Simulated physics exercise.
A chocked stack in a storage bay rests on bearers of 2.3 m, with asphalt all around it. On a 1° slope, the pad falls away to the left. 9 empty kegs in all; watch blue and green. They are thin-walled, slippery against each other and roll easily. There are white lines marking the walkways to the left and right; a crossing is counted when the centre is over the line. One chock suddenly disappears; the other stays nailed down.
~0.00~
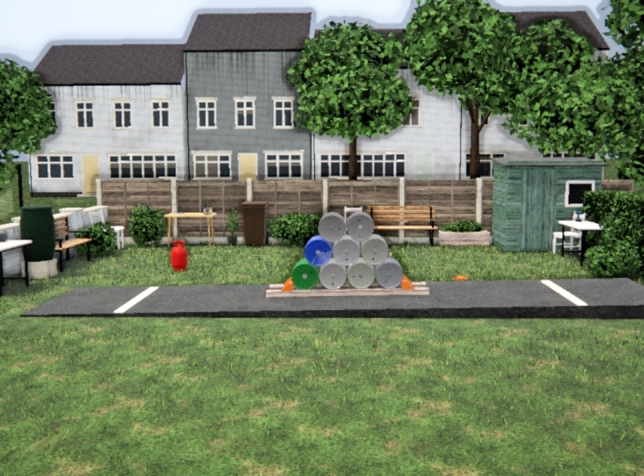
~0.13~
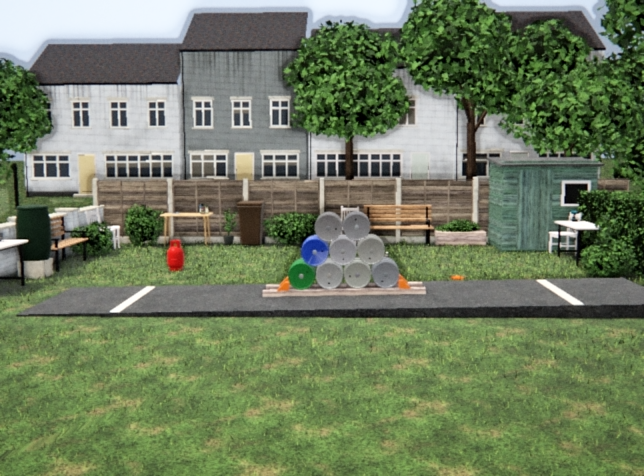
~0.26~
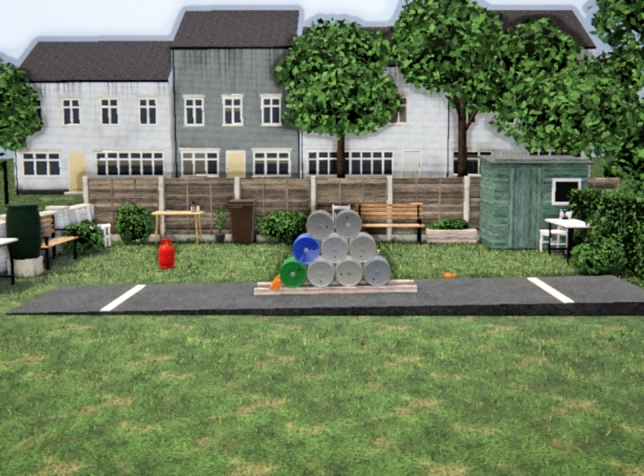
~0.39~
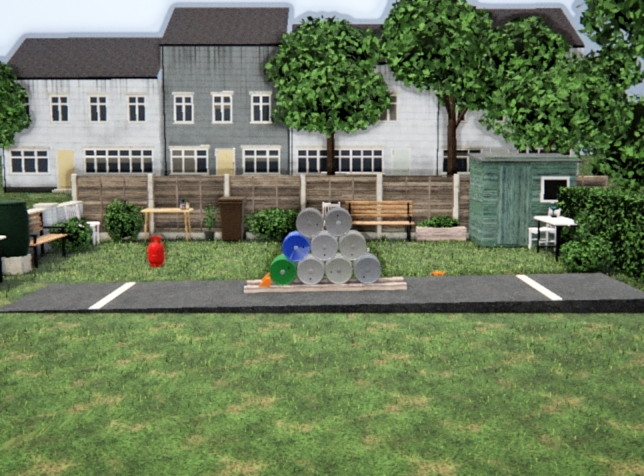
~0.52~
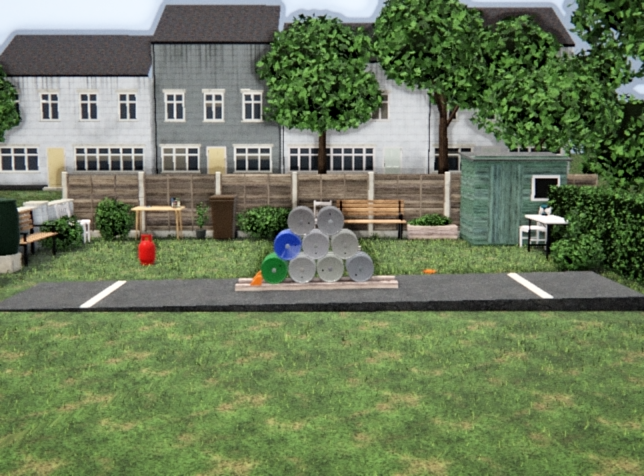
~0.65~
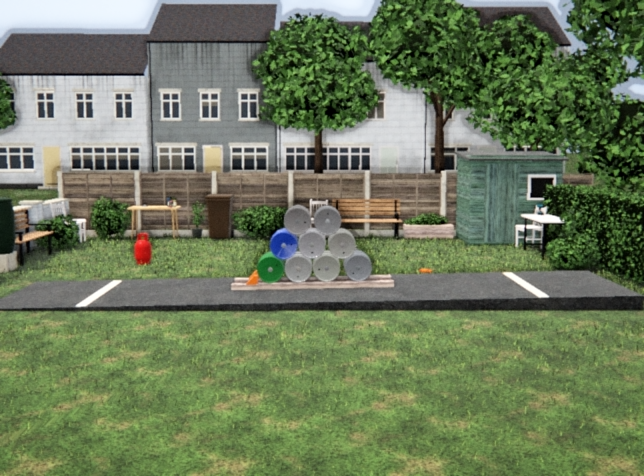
To begin with, a stack of grey round containers, with one blue and one green at its left side, sits between orange wedges on a dark strip in a garden. The view drifts slowly right, and the right wedge vanishes. The stack shows no visible shift on its bearers through the last moment.
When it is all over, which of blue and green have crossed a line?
Looking at the blue one, it never makes it over; as for the green one, it never makes it over.
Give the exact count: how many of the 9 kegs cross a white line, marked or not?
Altogether that makes 0.
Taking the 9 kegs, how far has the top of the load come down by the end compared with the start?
35 cm.
After 1.9 s, blue is up on others, 75 cm from the bearers' left end; green is on the bearers, 55 cm from the bearers' left end; 0 past a line.
After 3.4 s, blue is up on others, 70 cm from the bearers' left end, rolling left; no change for green; 0 past a line.
After 5.3 s, blue is up on others, 75 cm from the bearers' left end; no change for green; 0 past a line.
At rest (7.3 s), blue is up on others, 75 cm from the bearers' left end; green is on the bearers, 55 cm from the bearers' left end; 0 past a line.
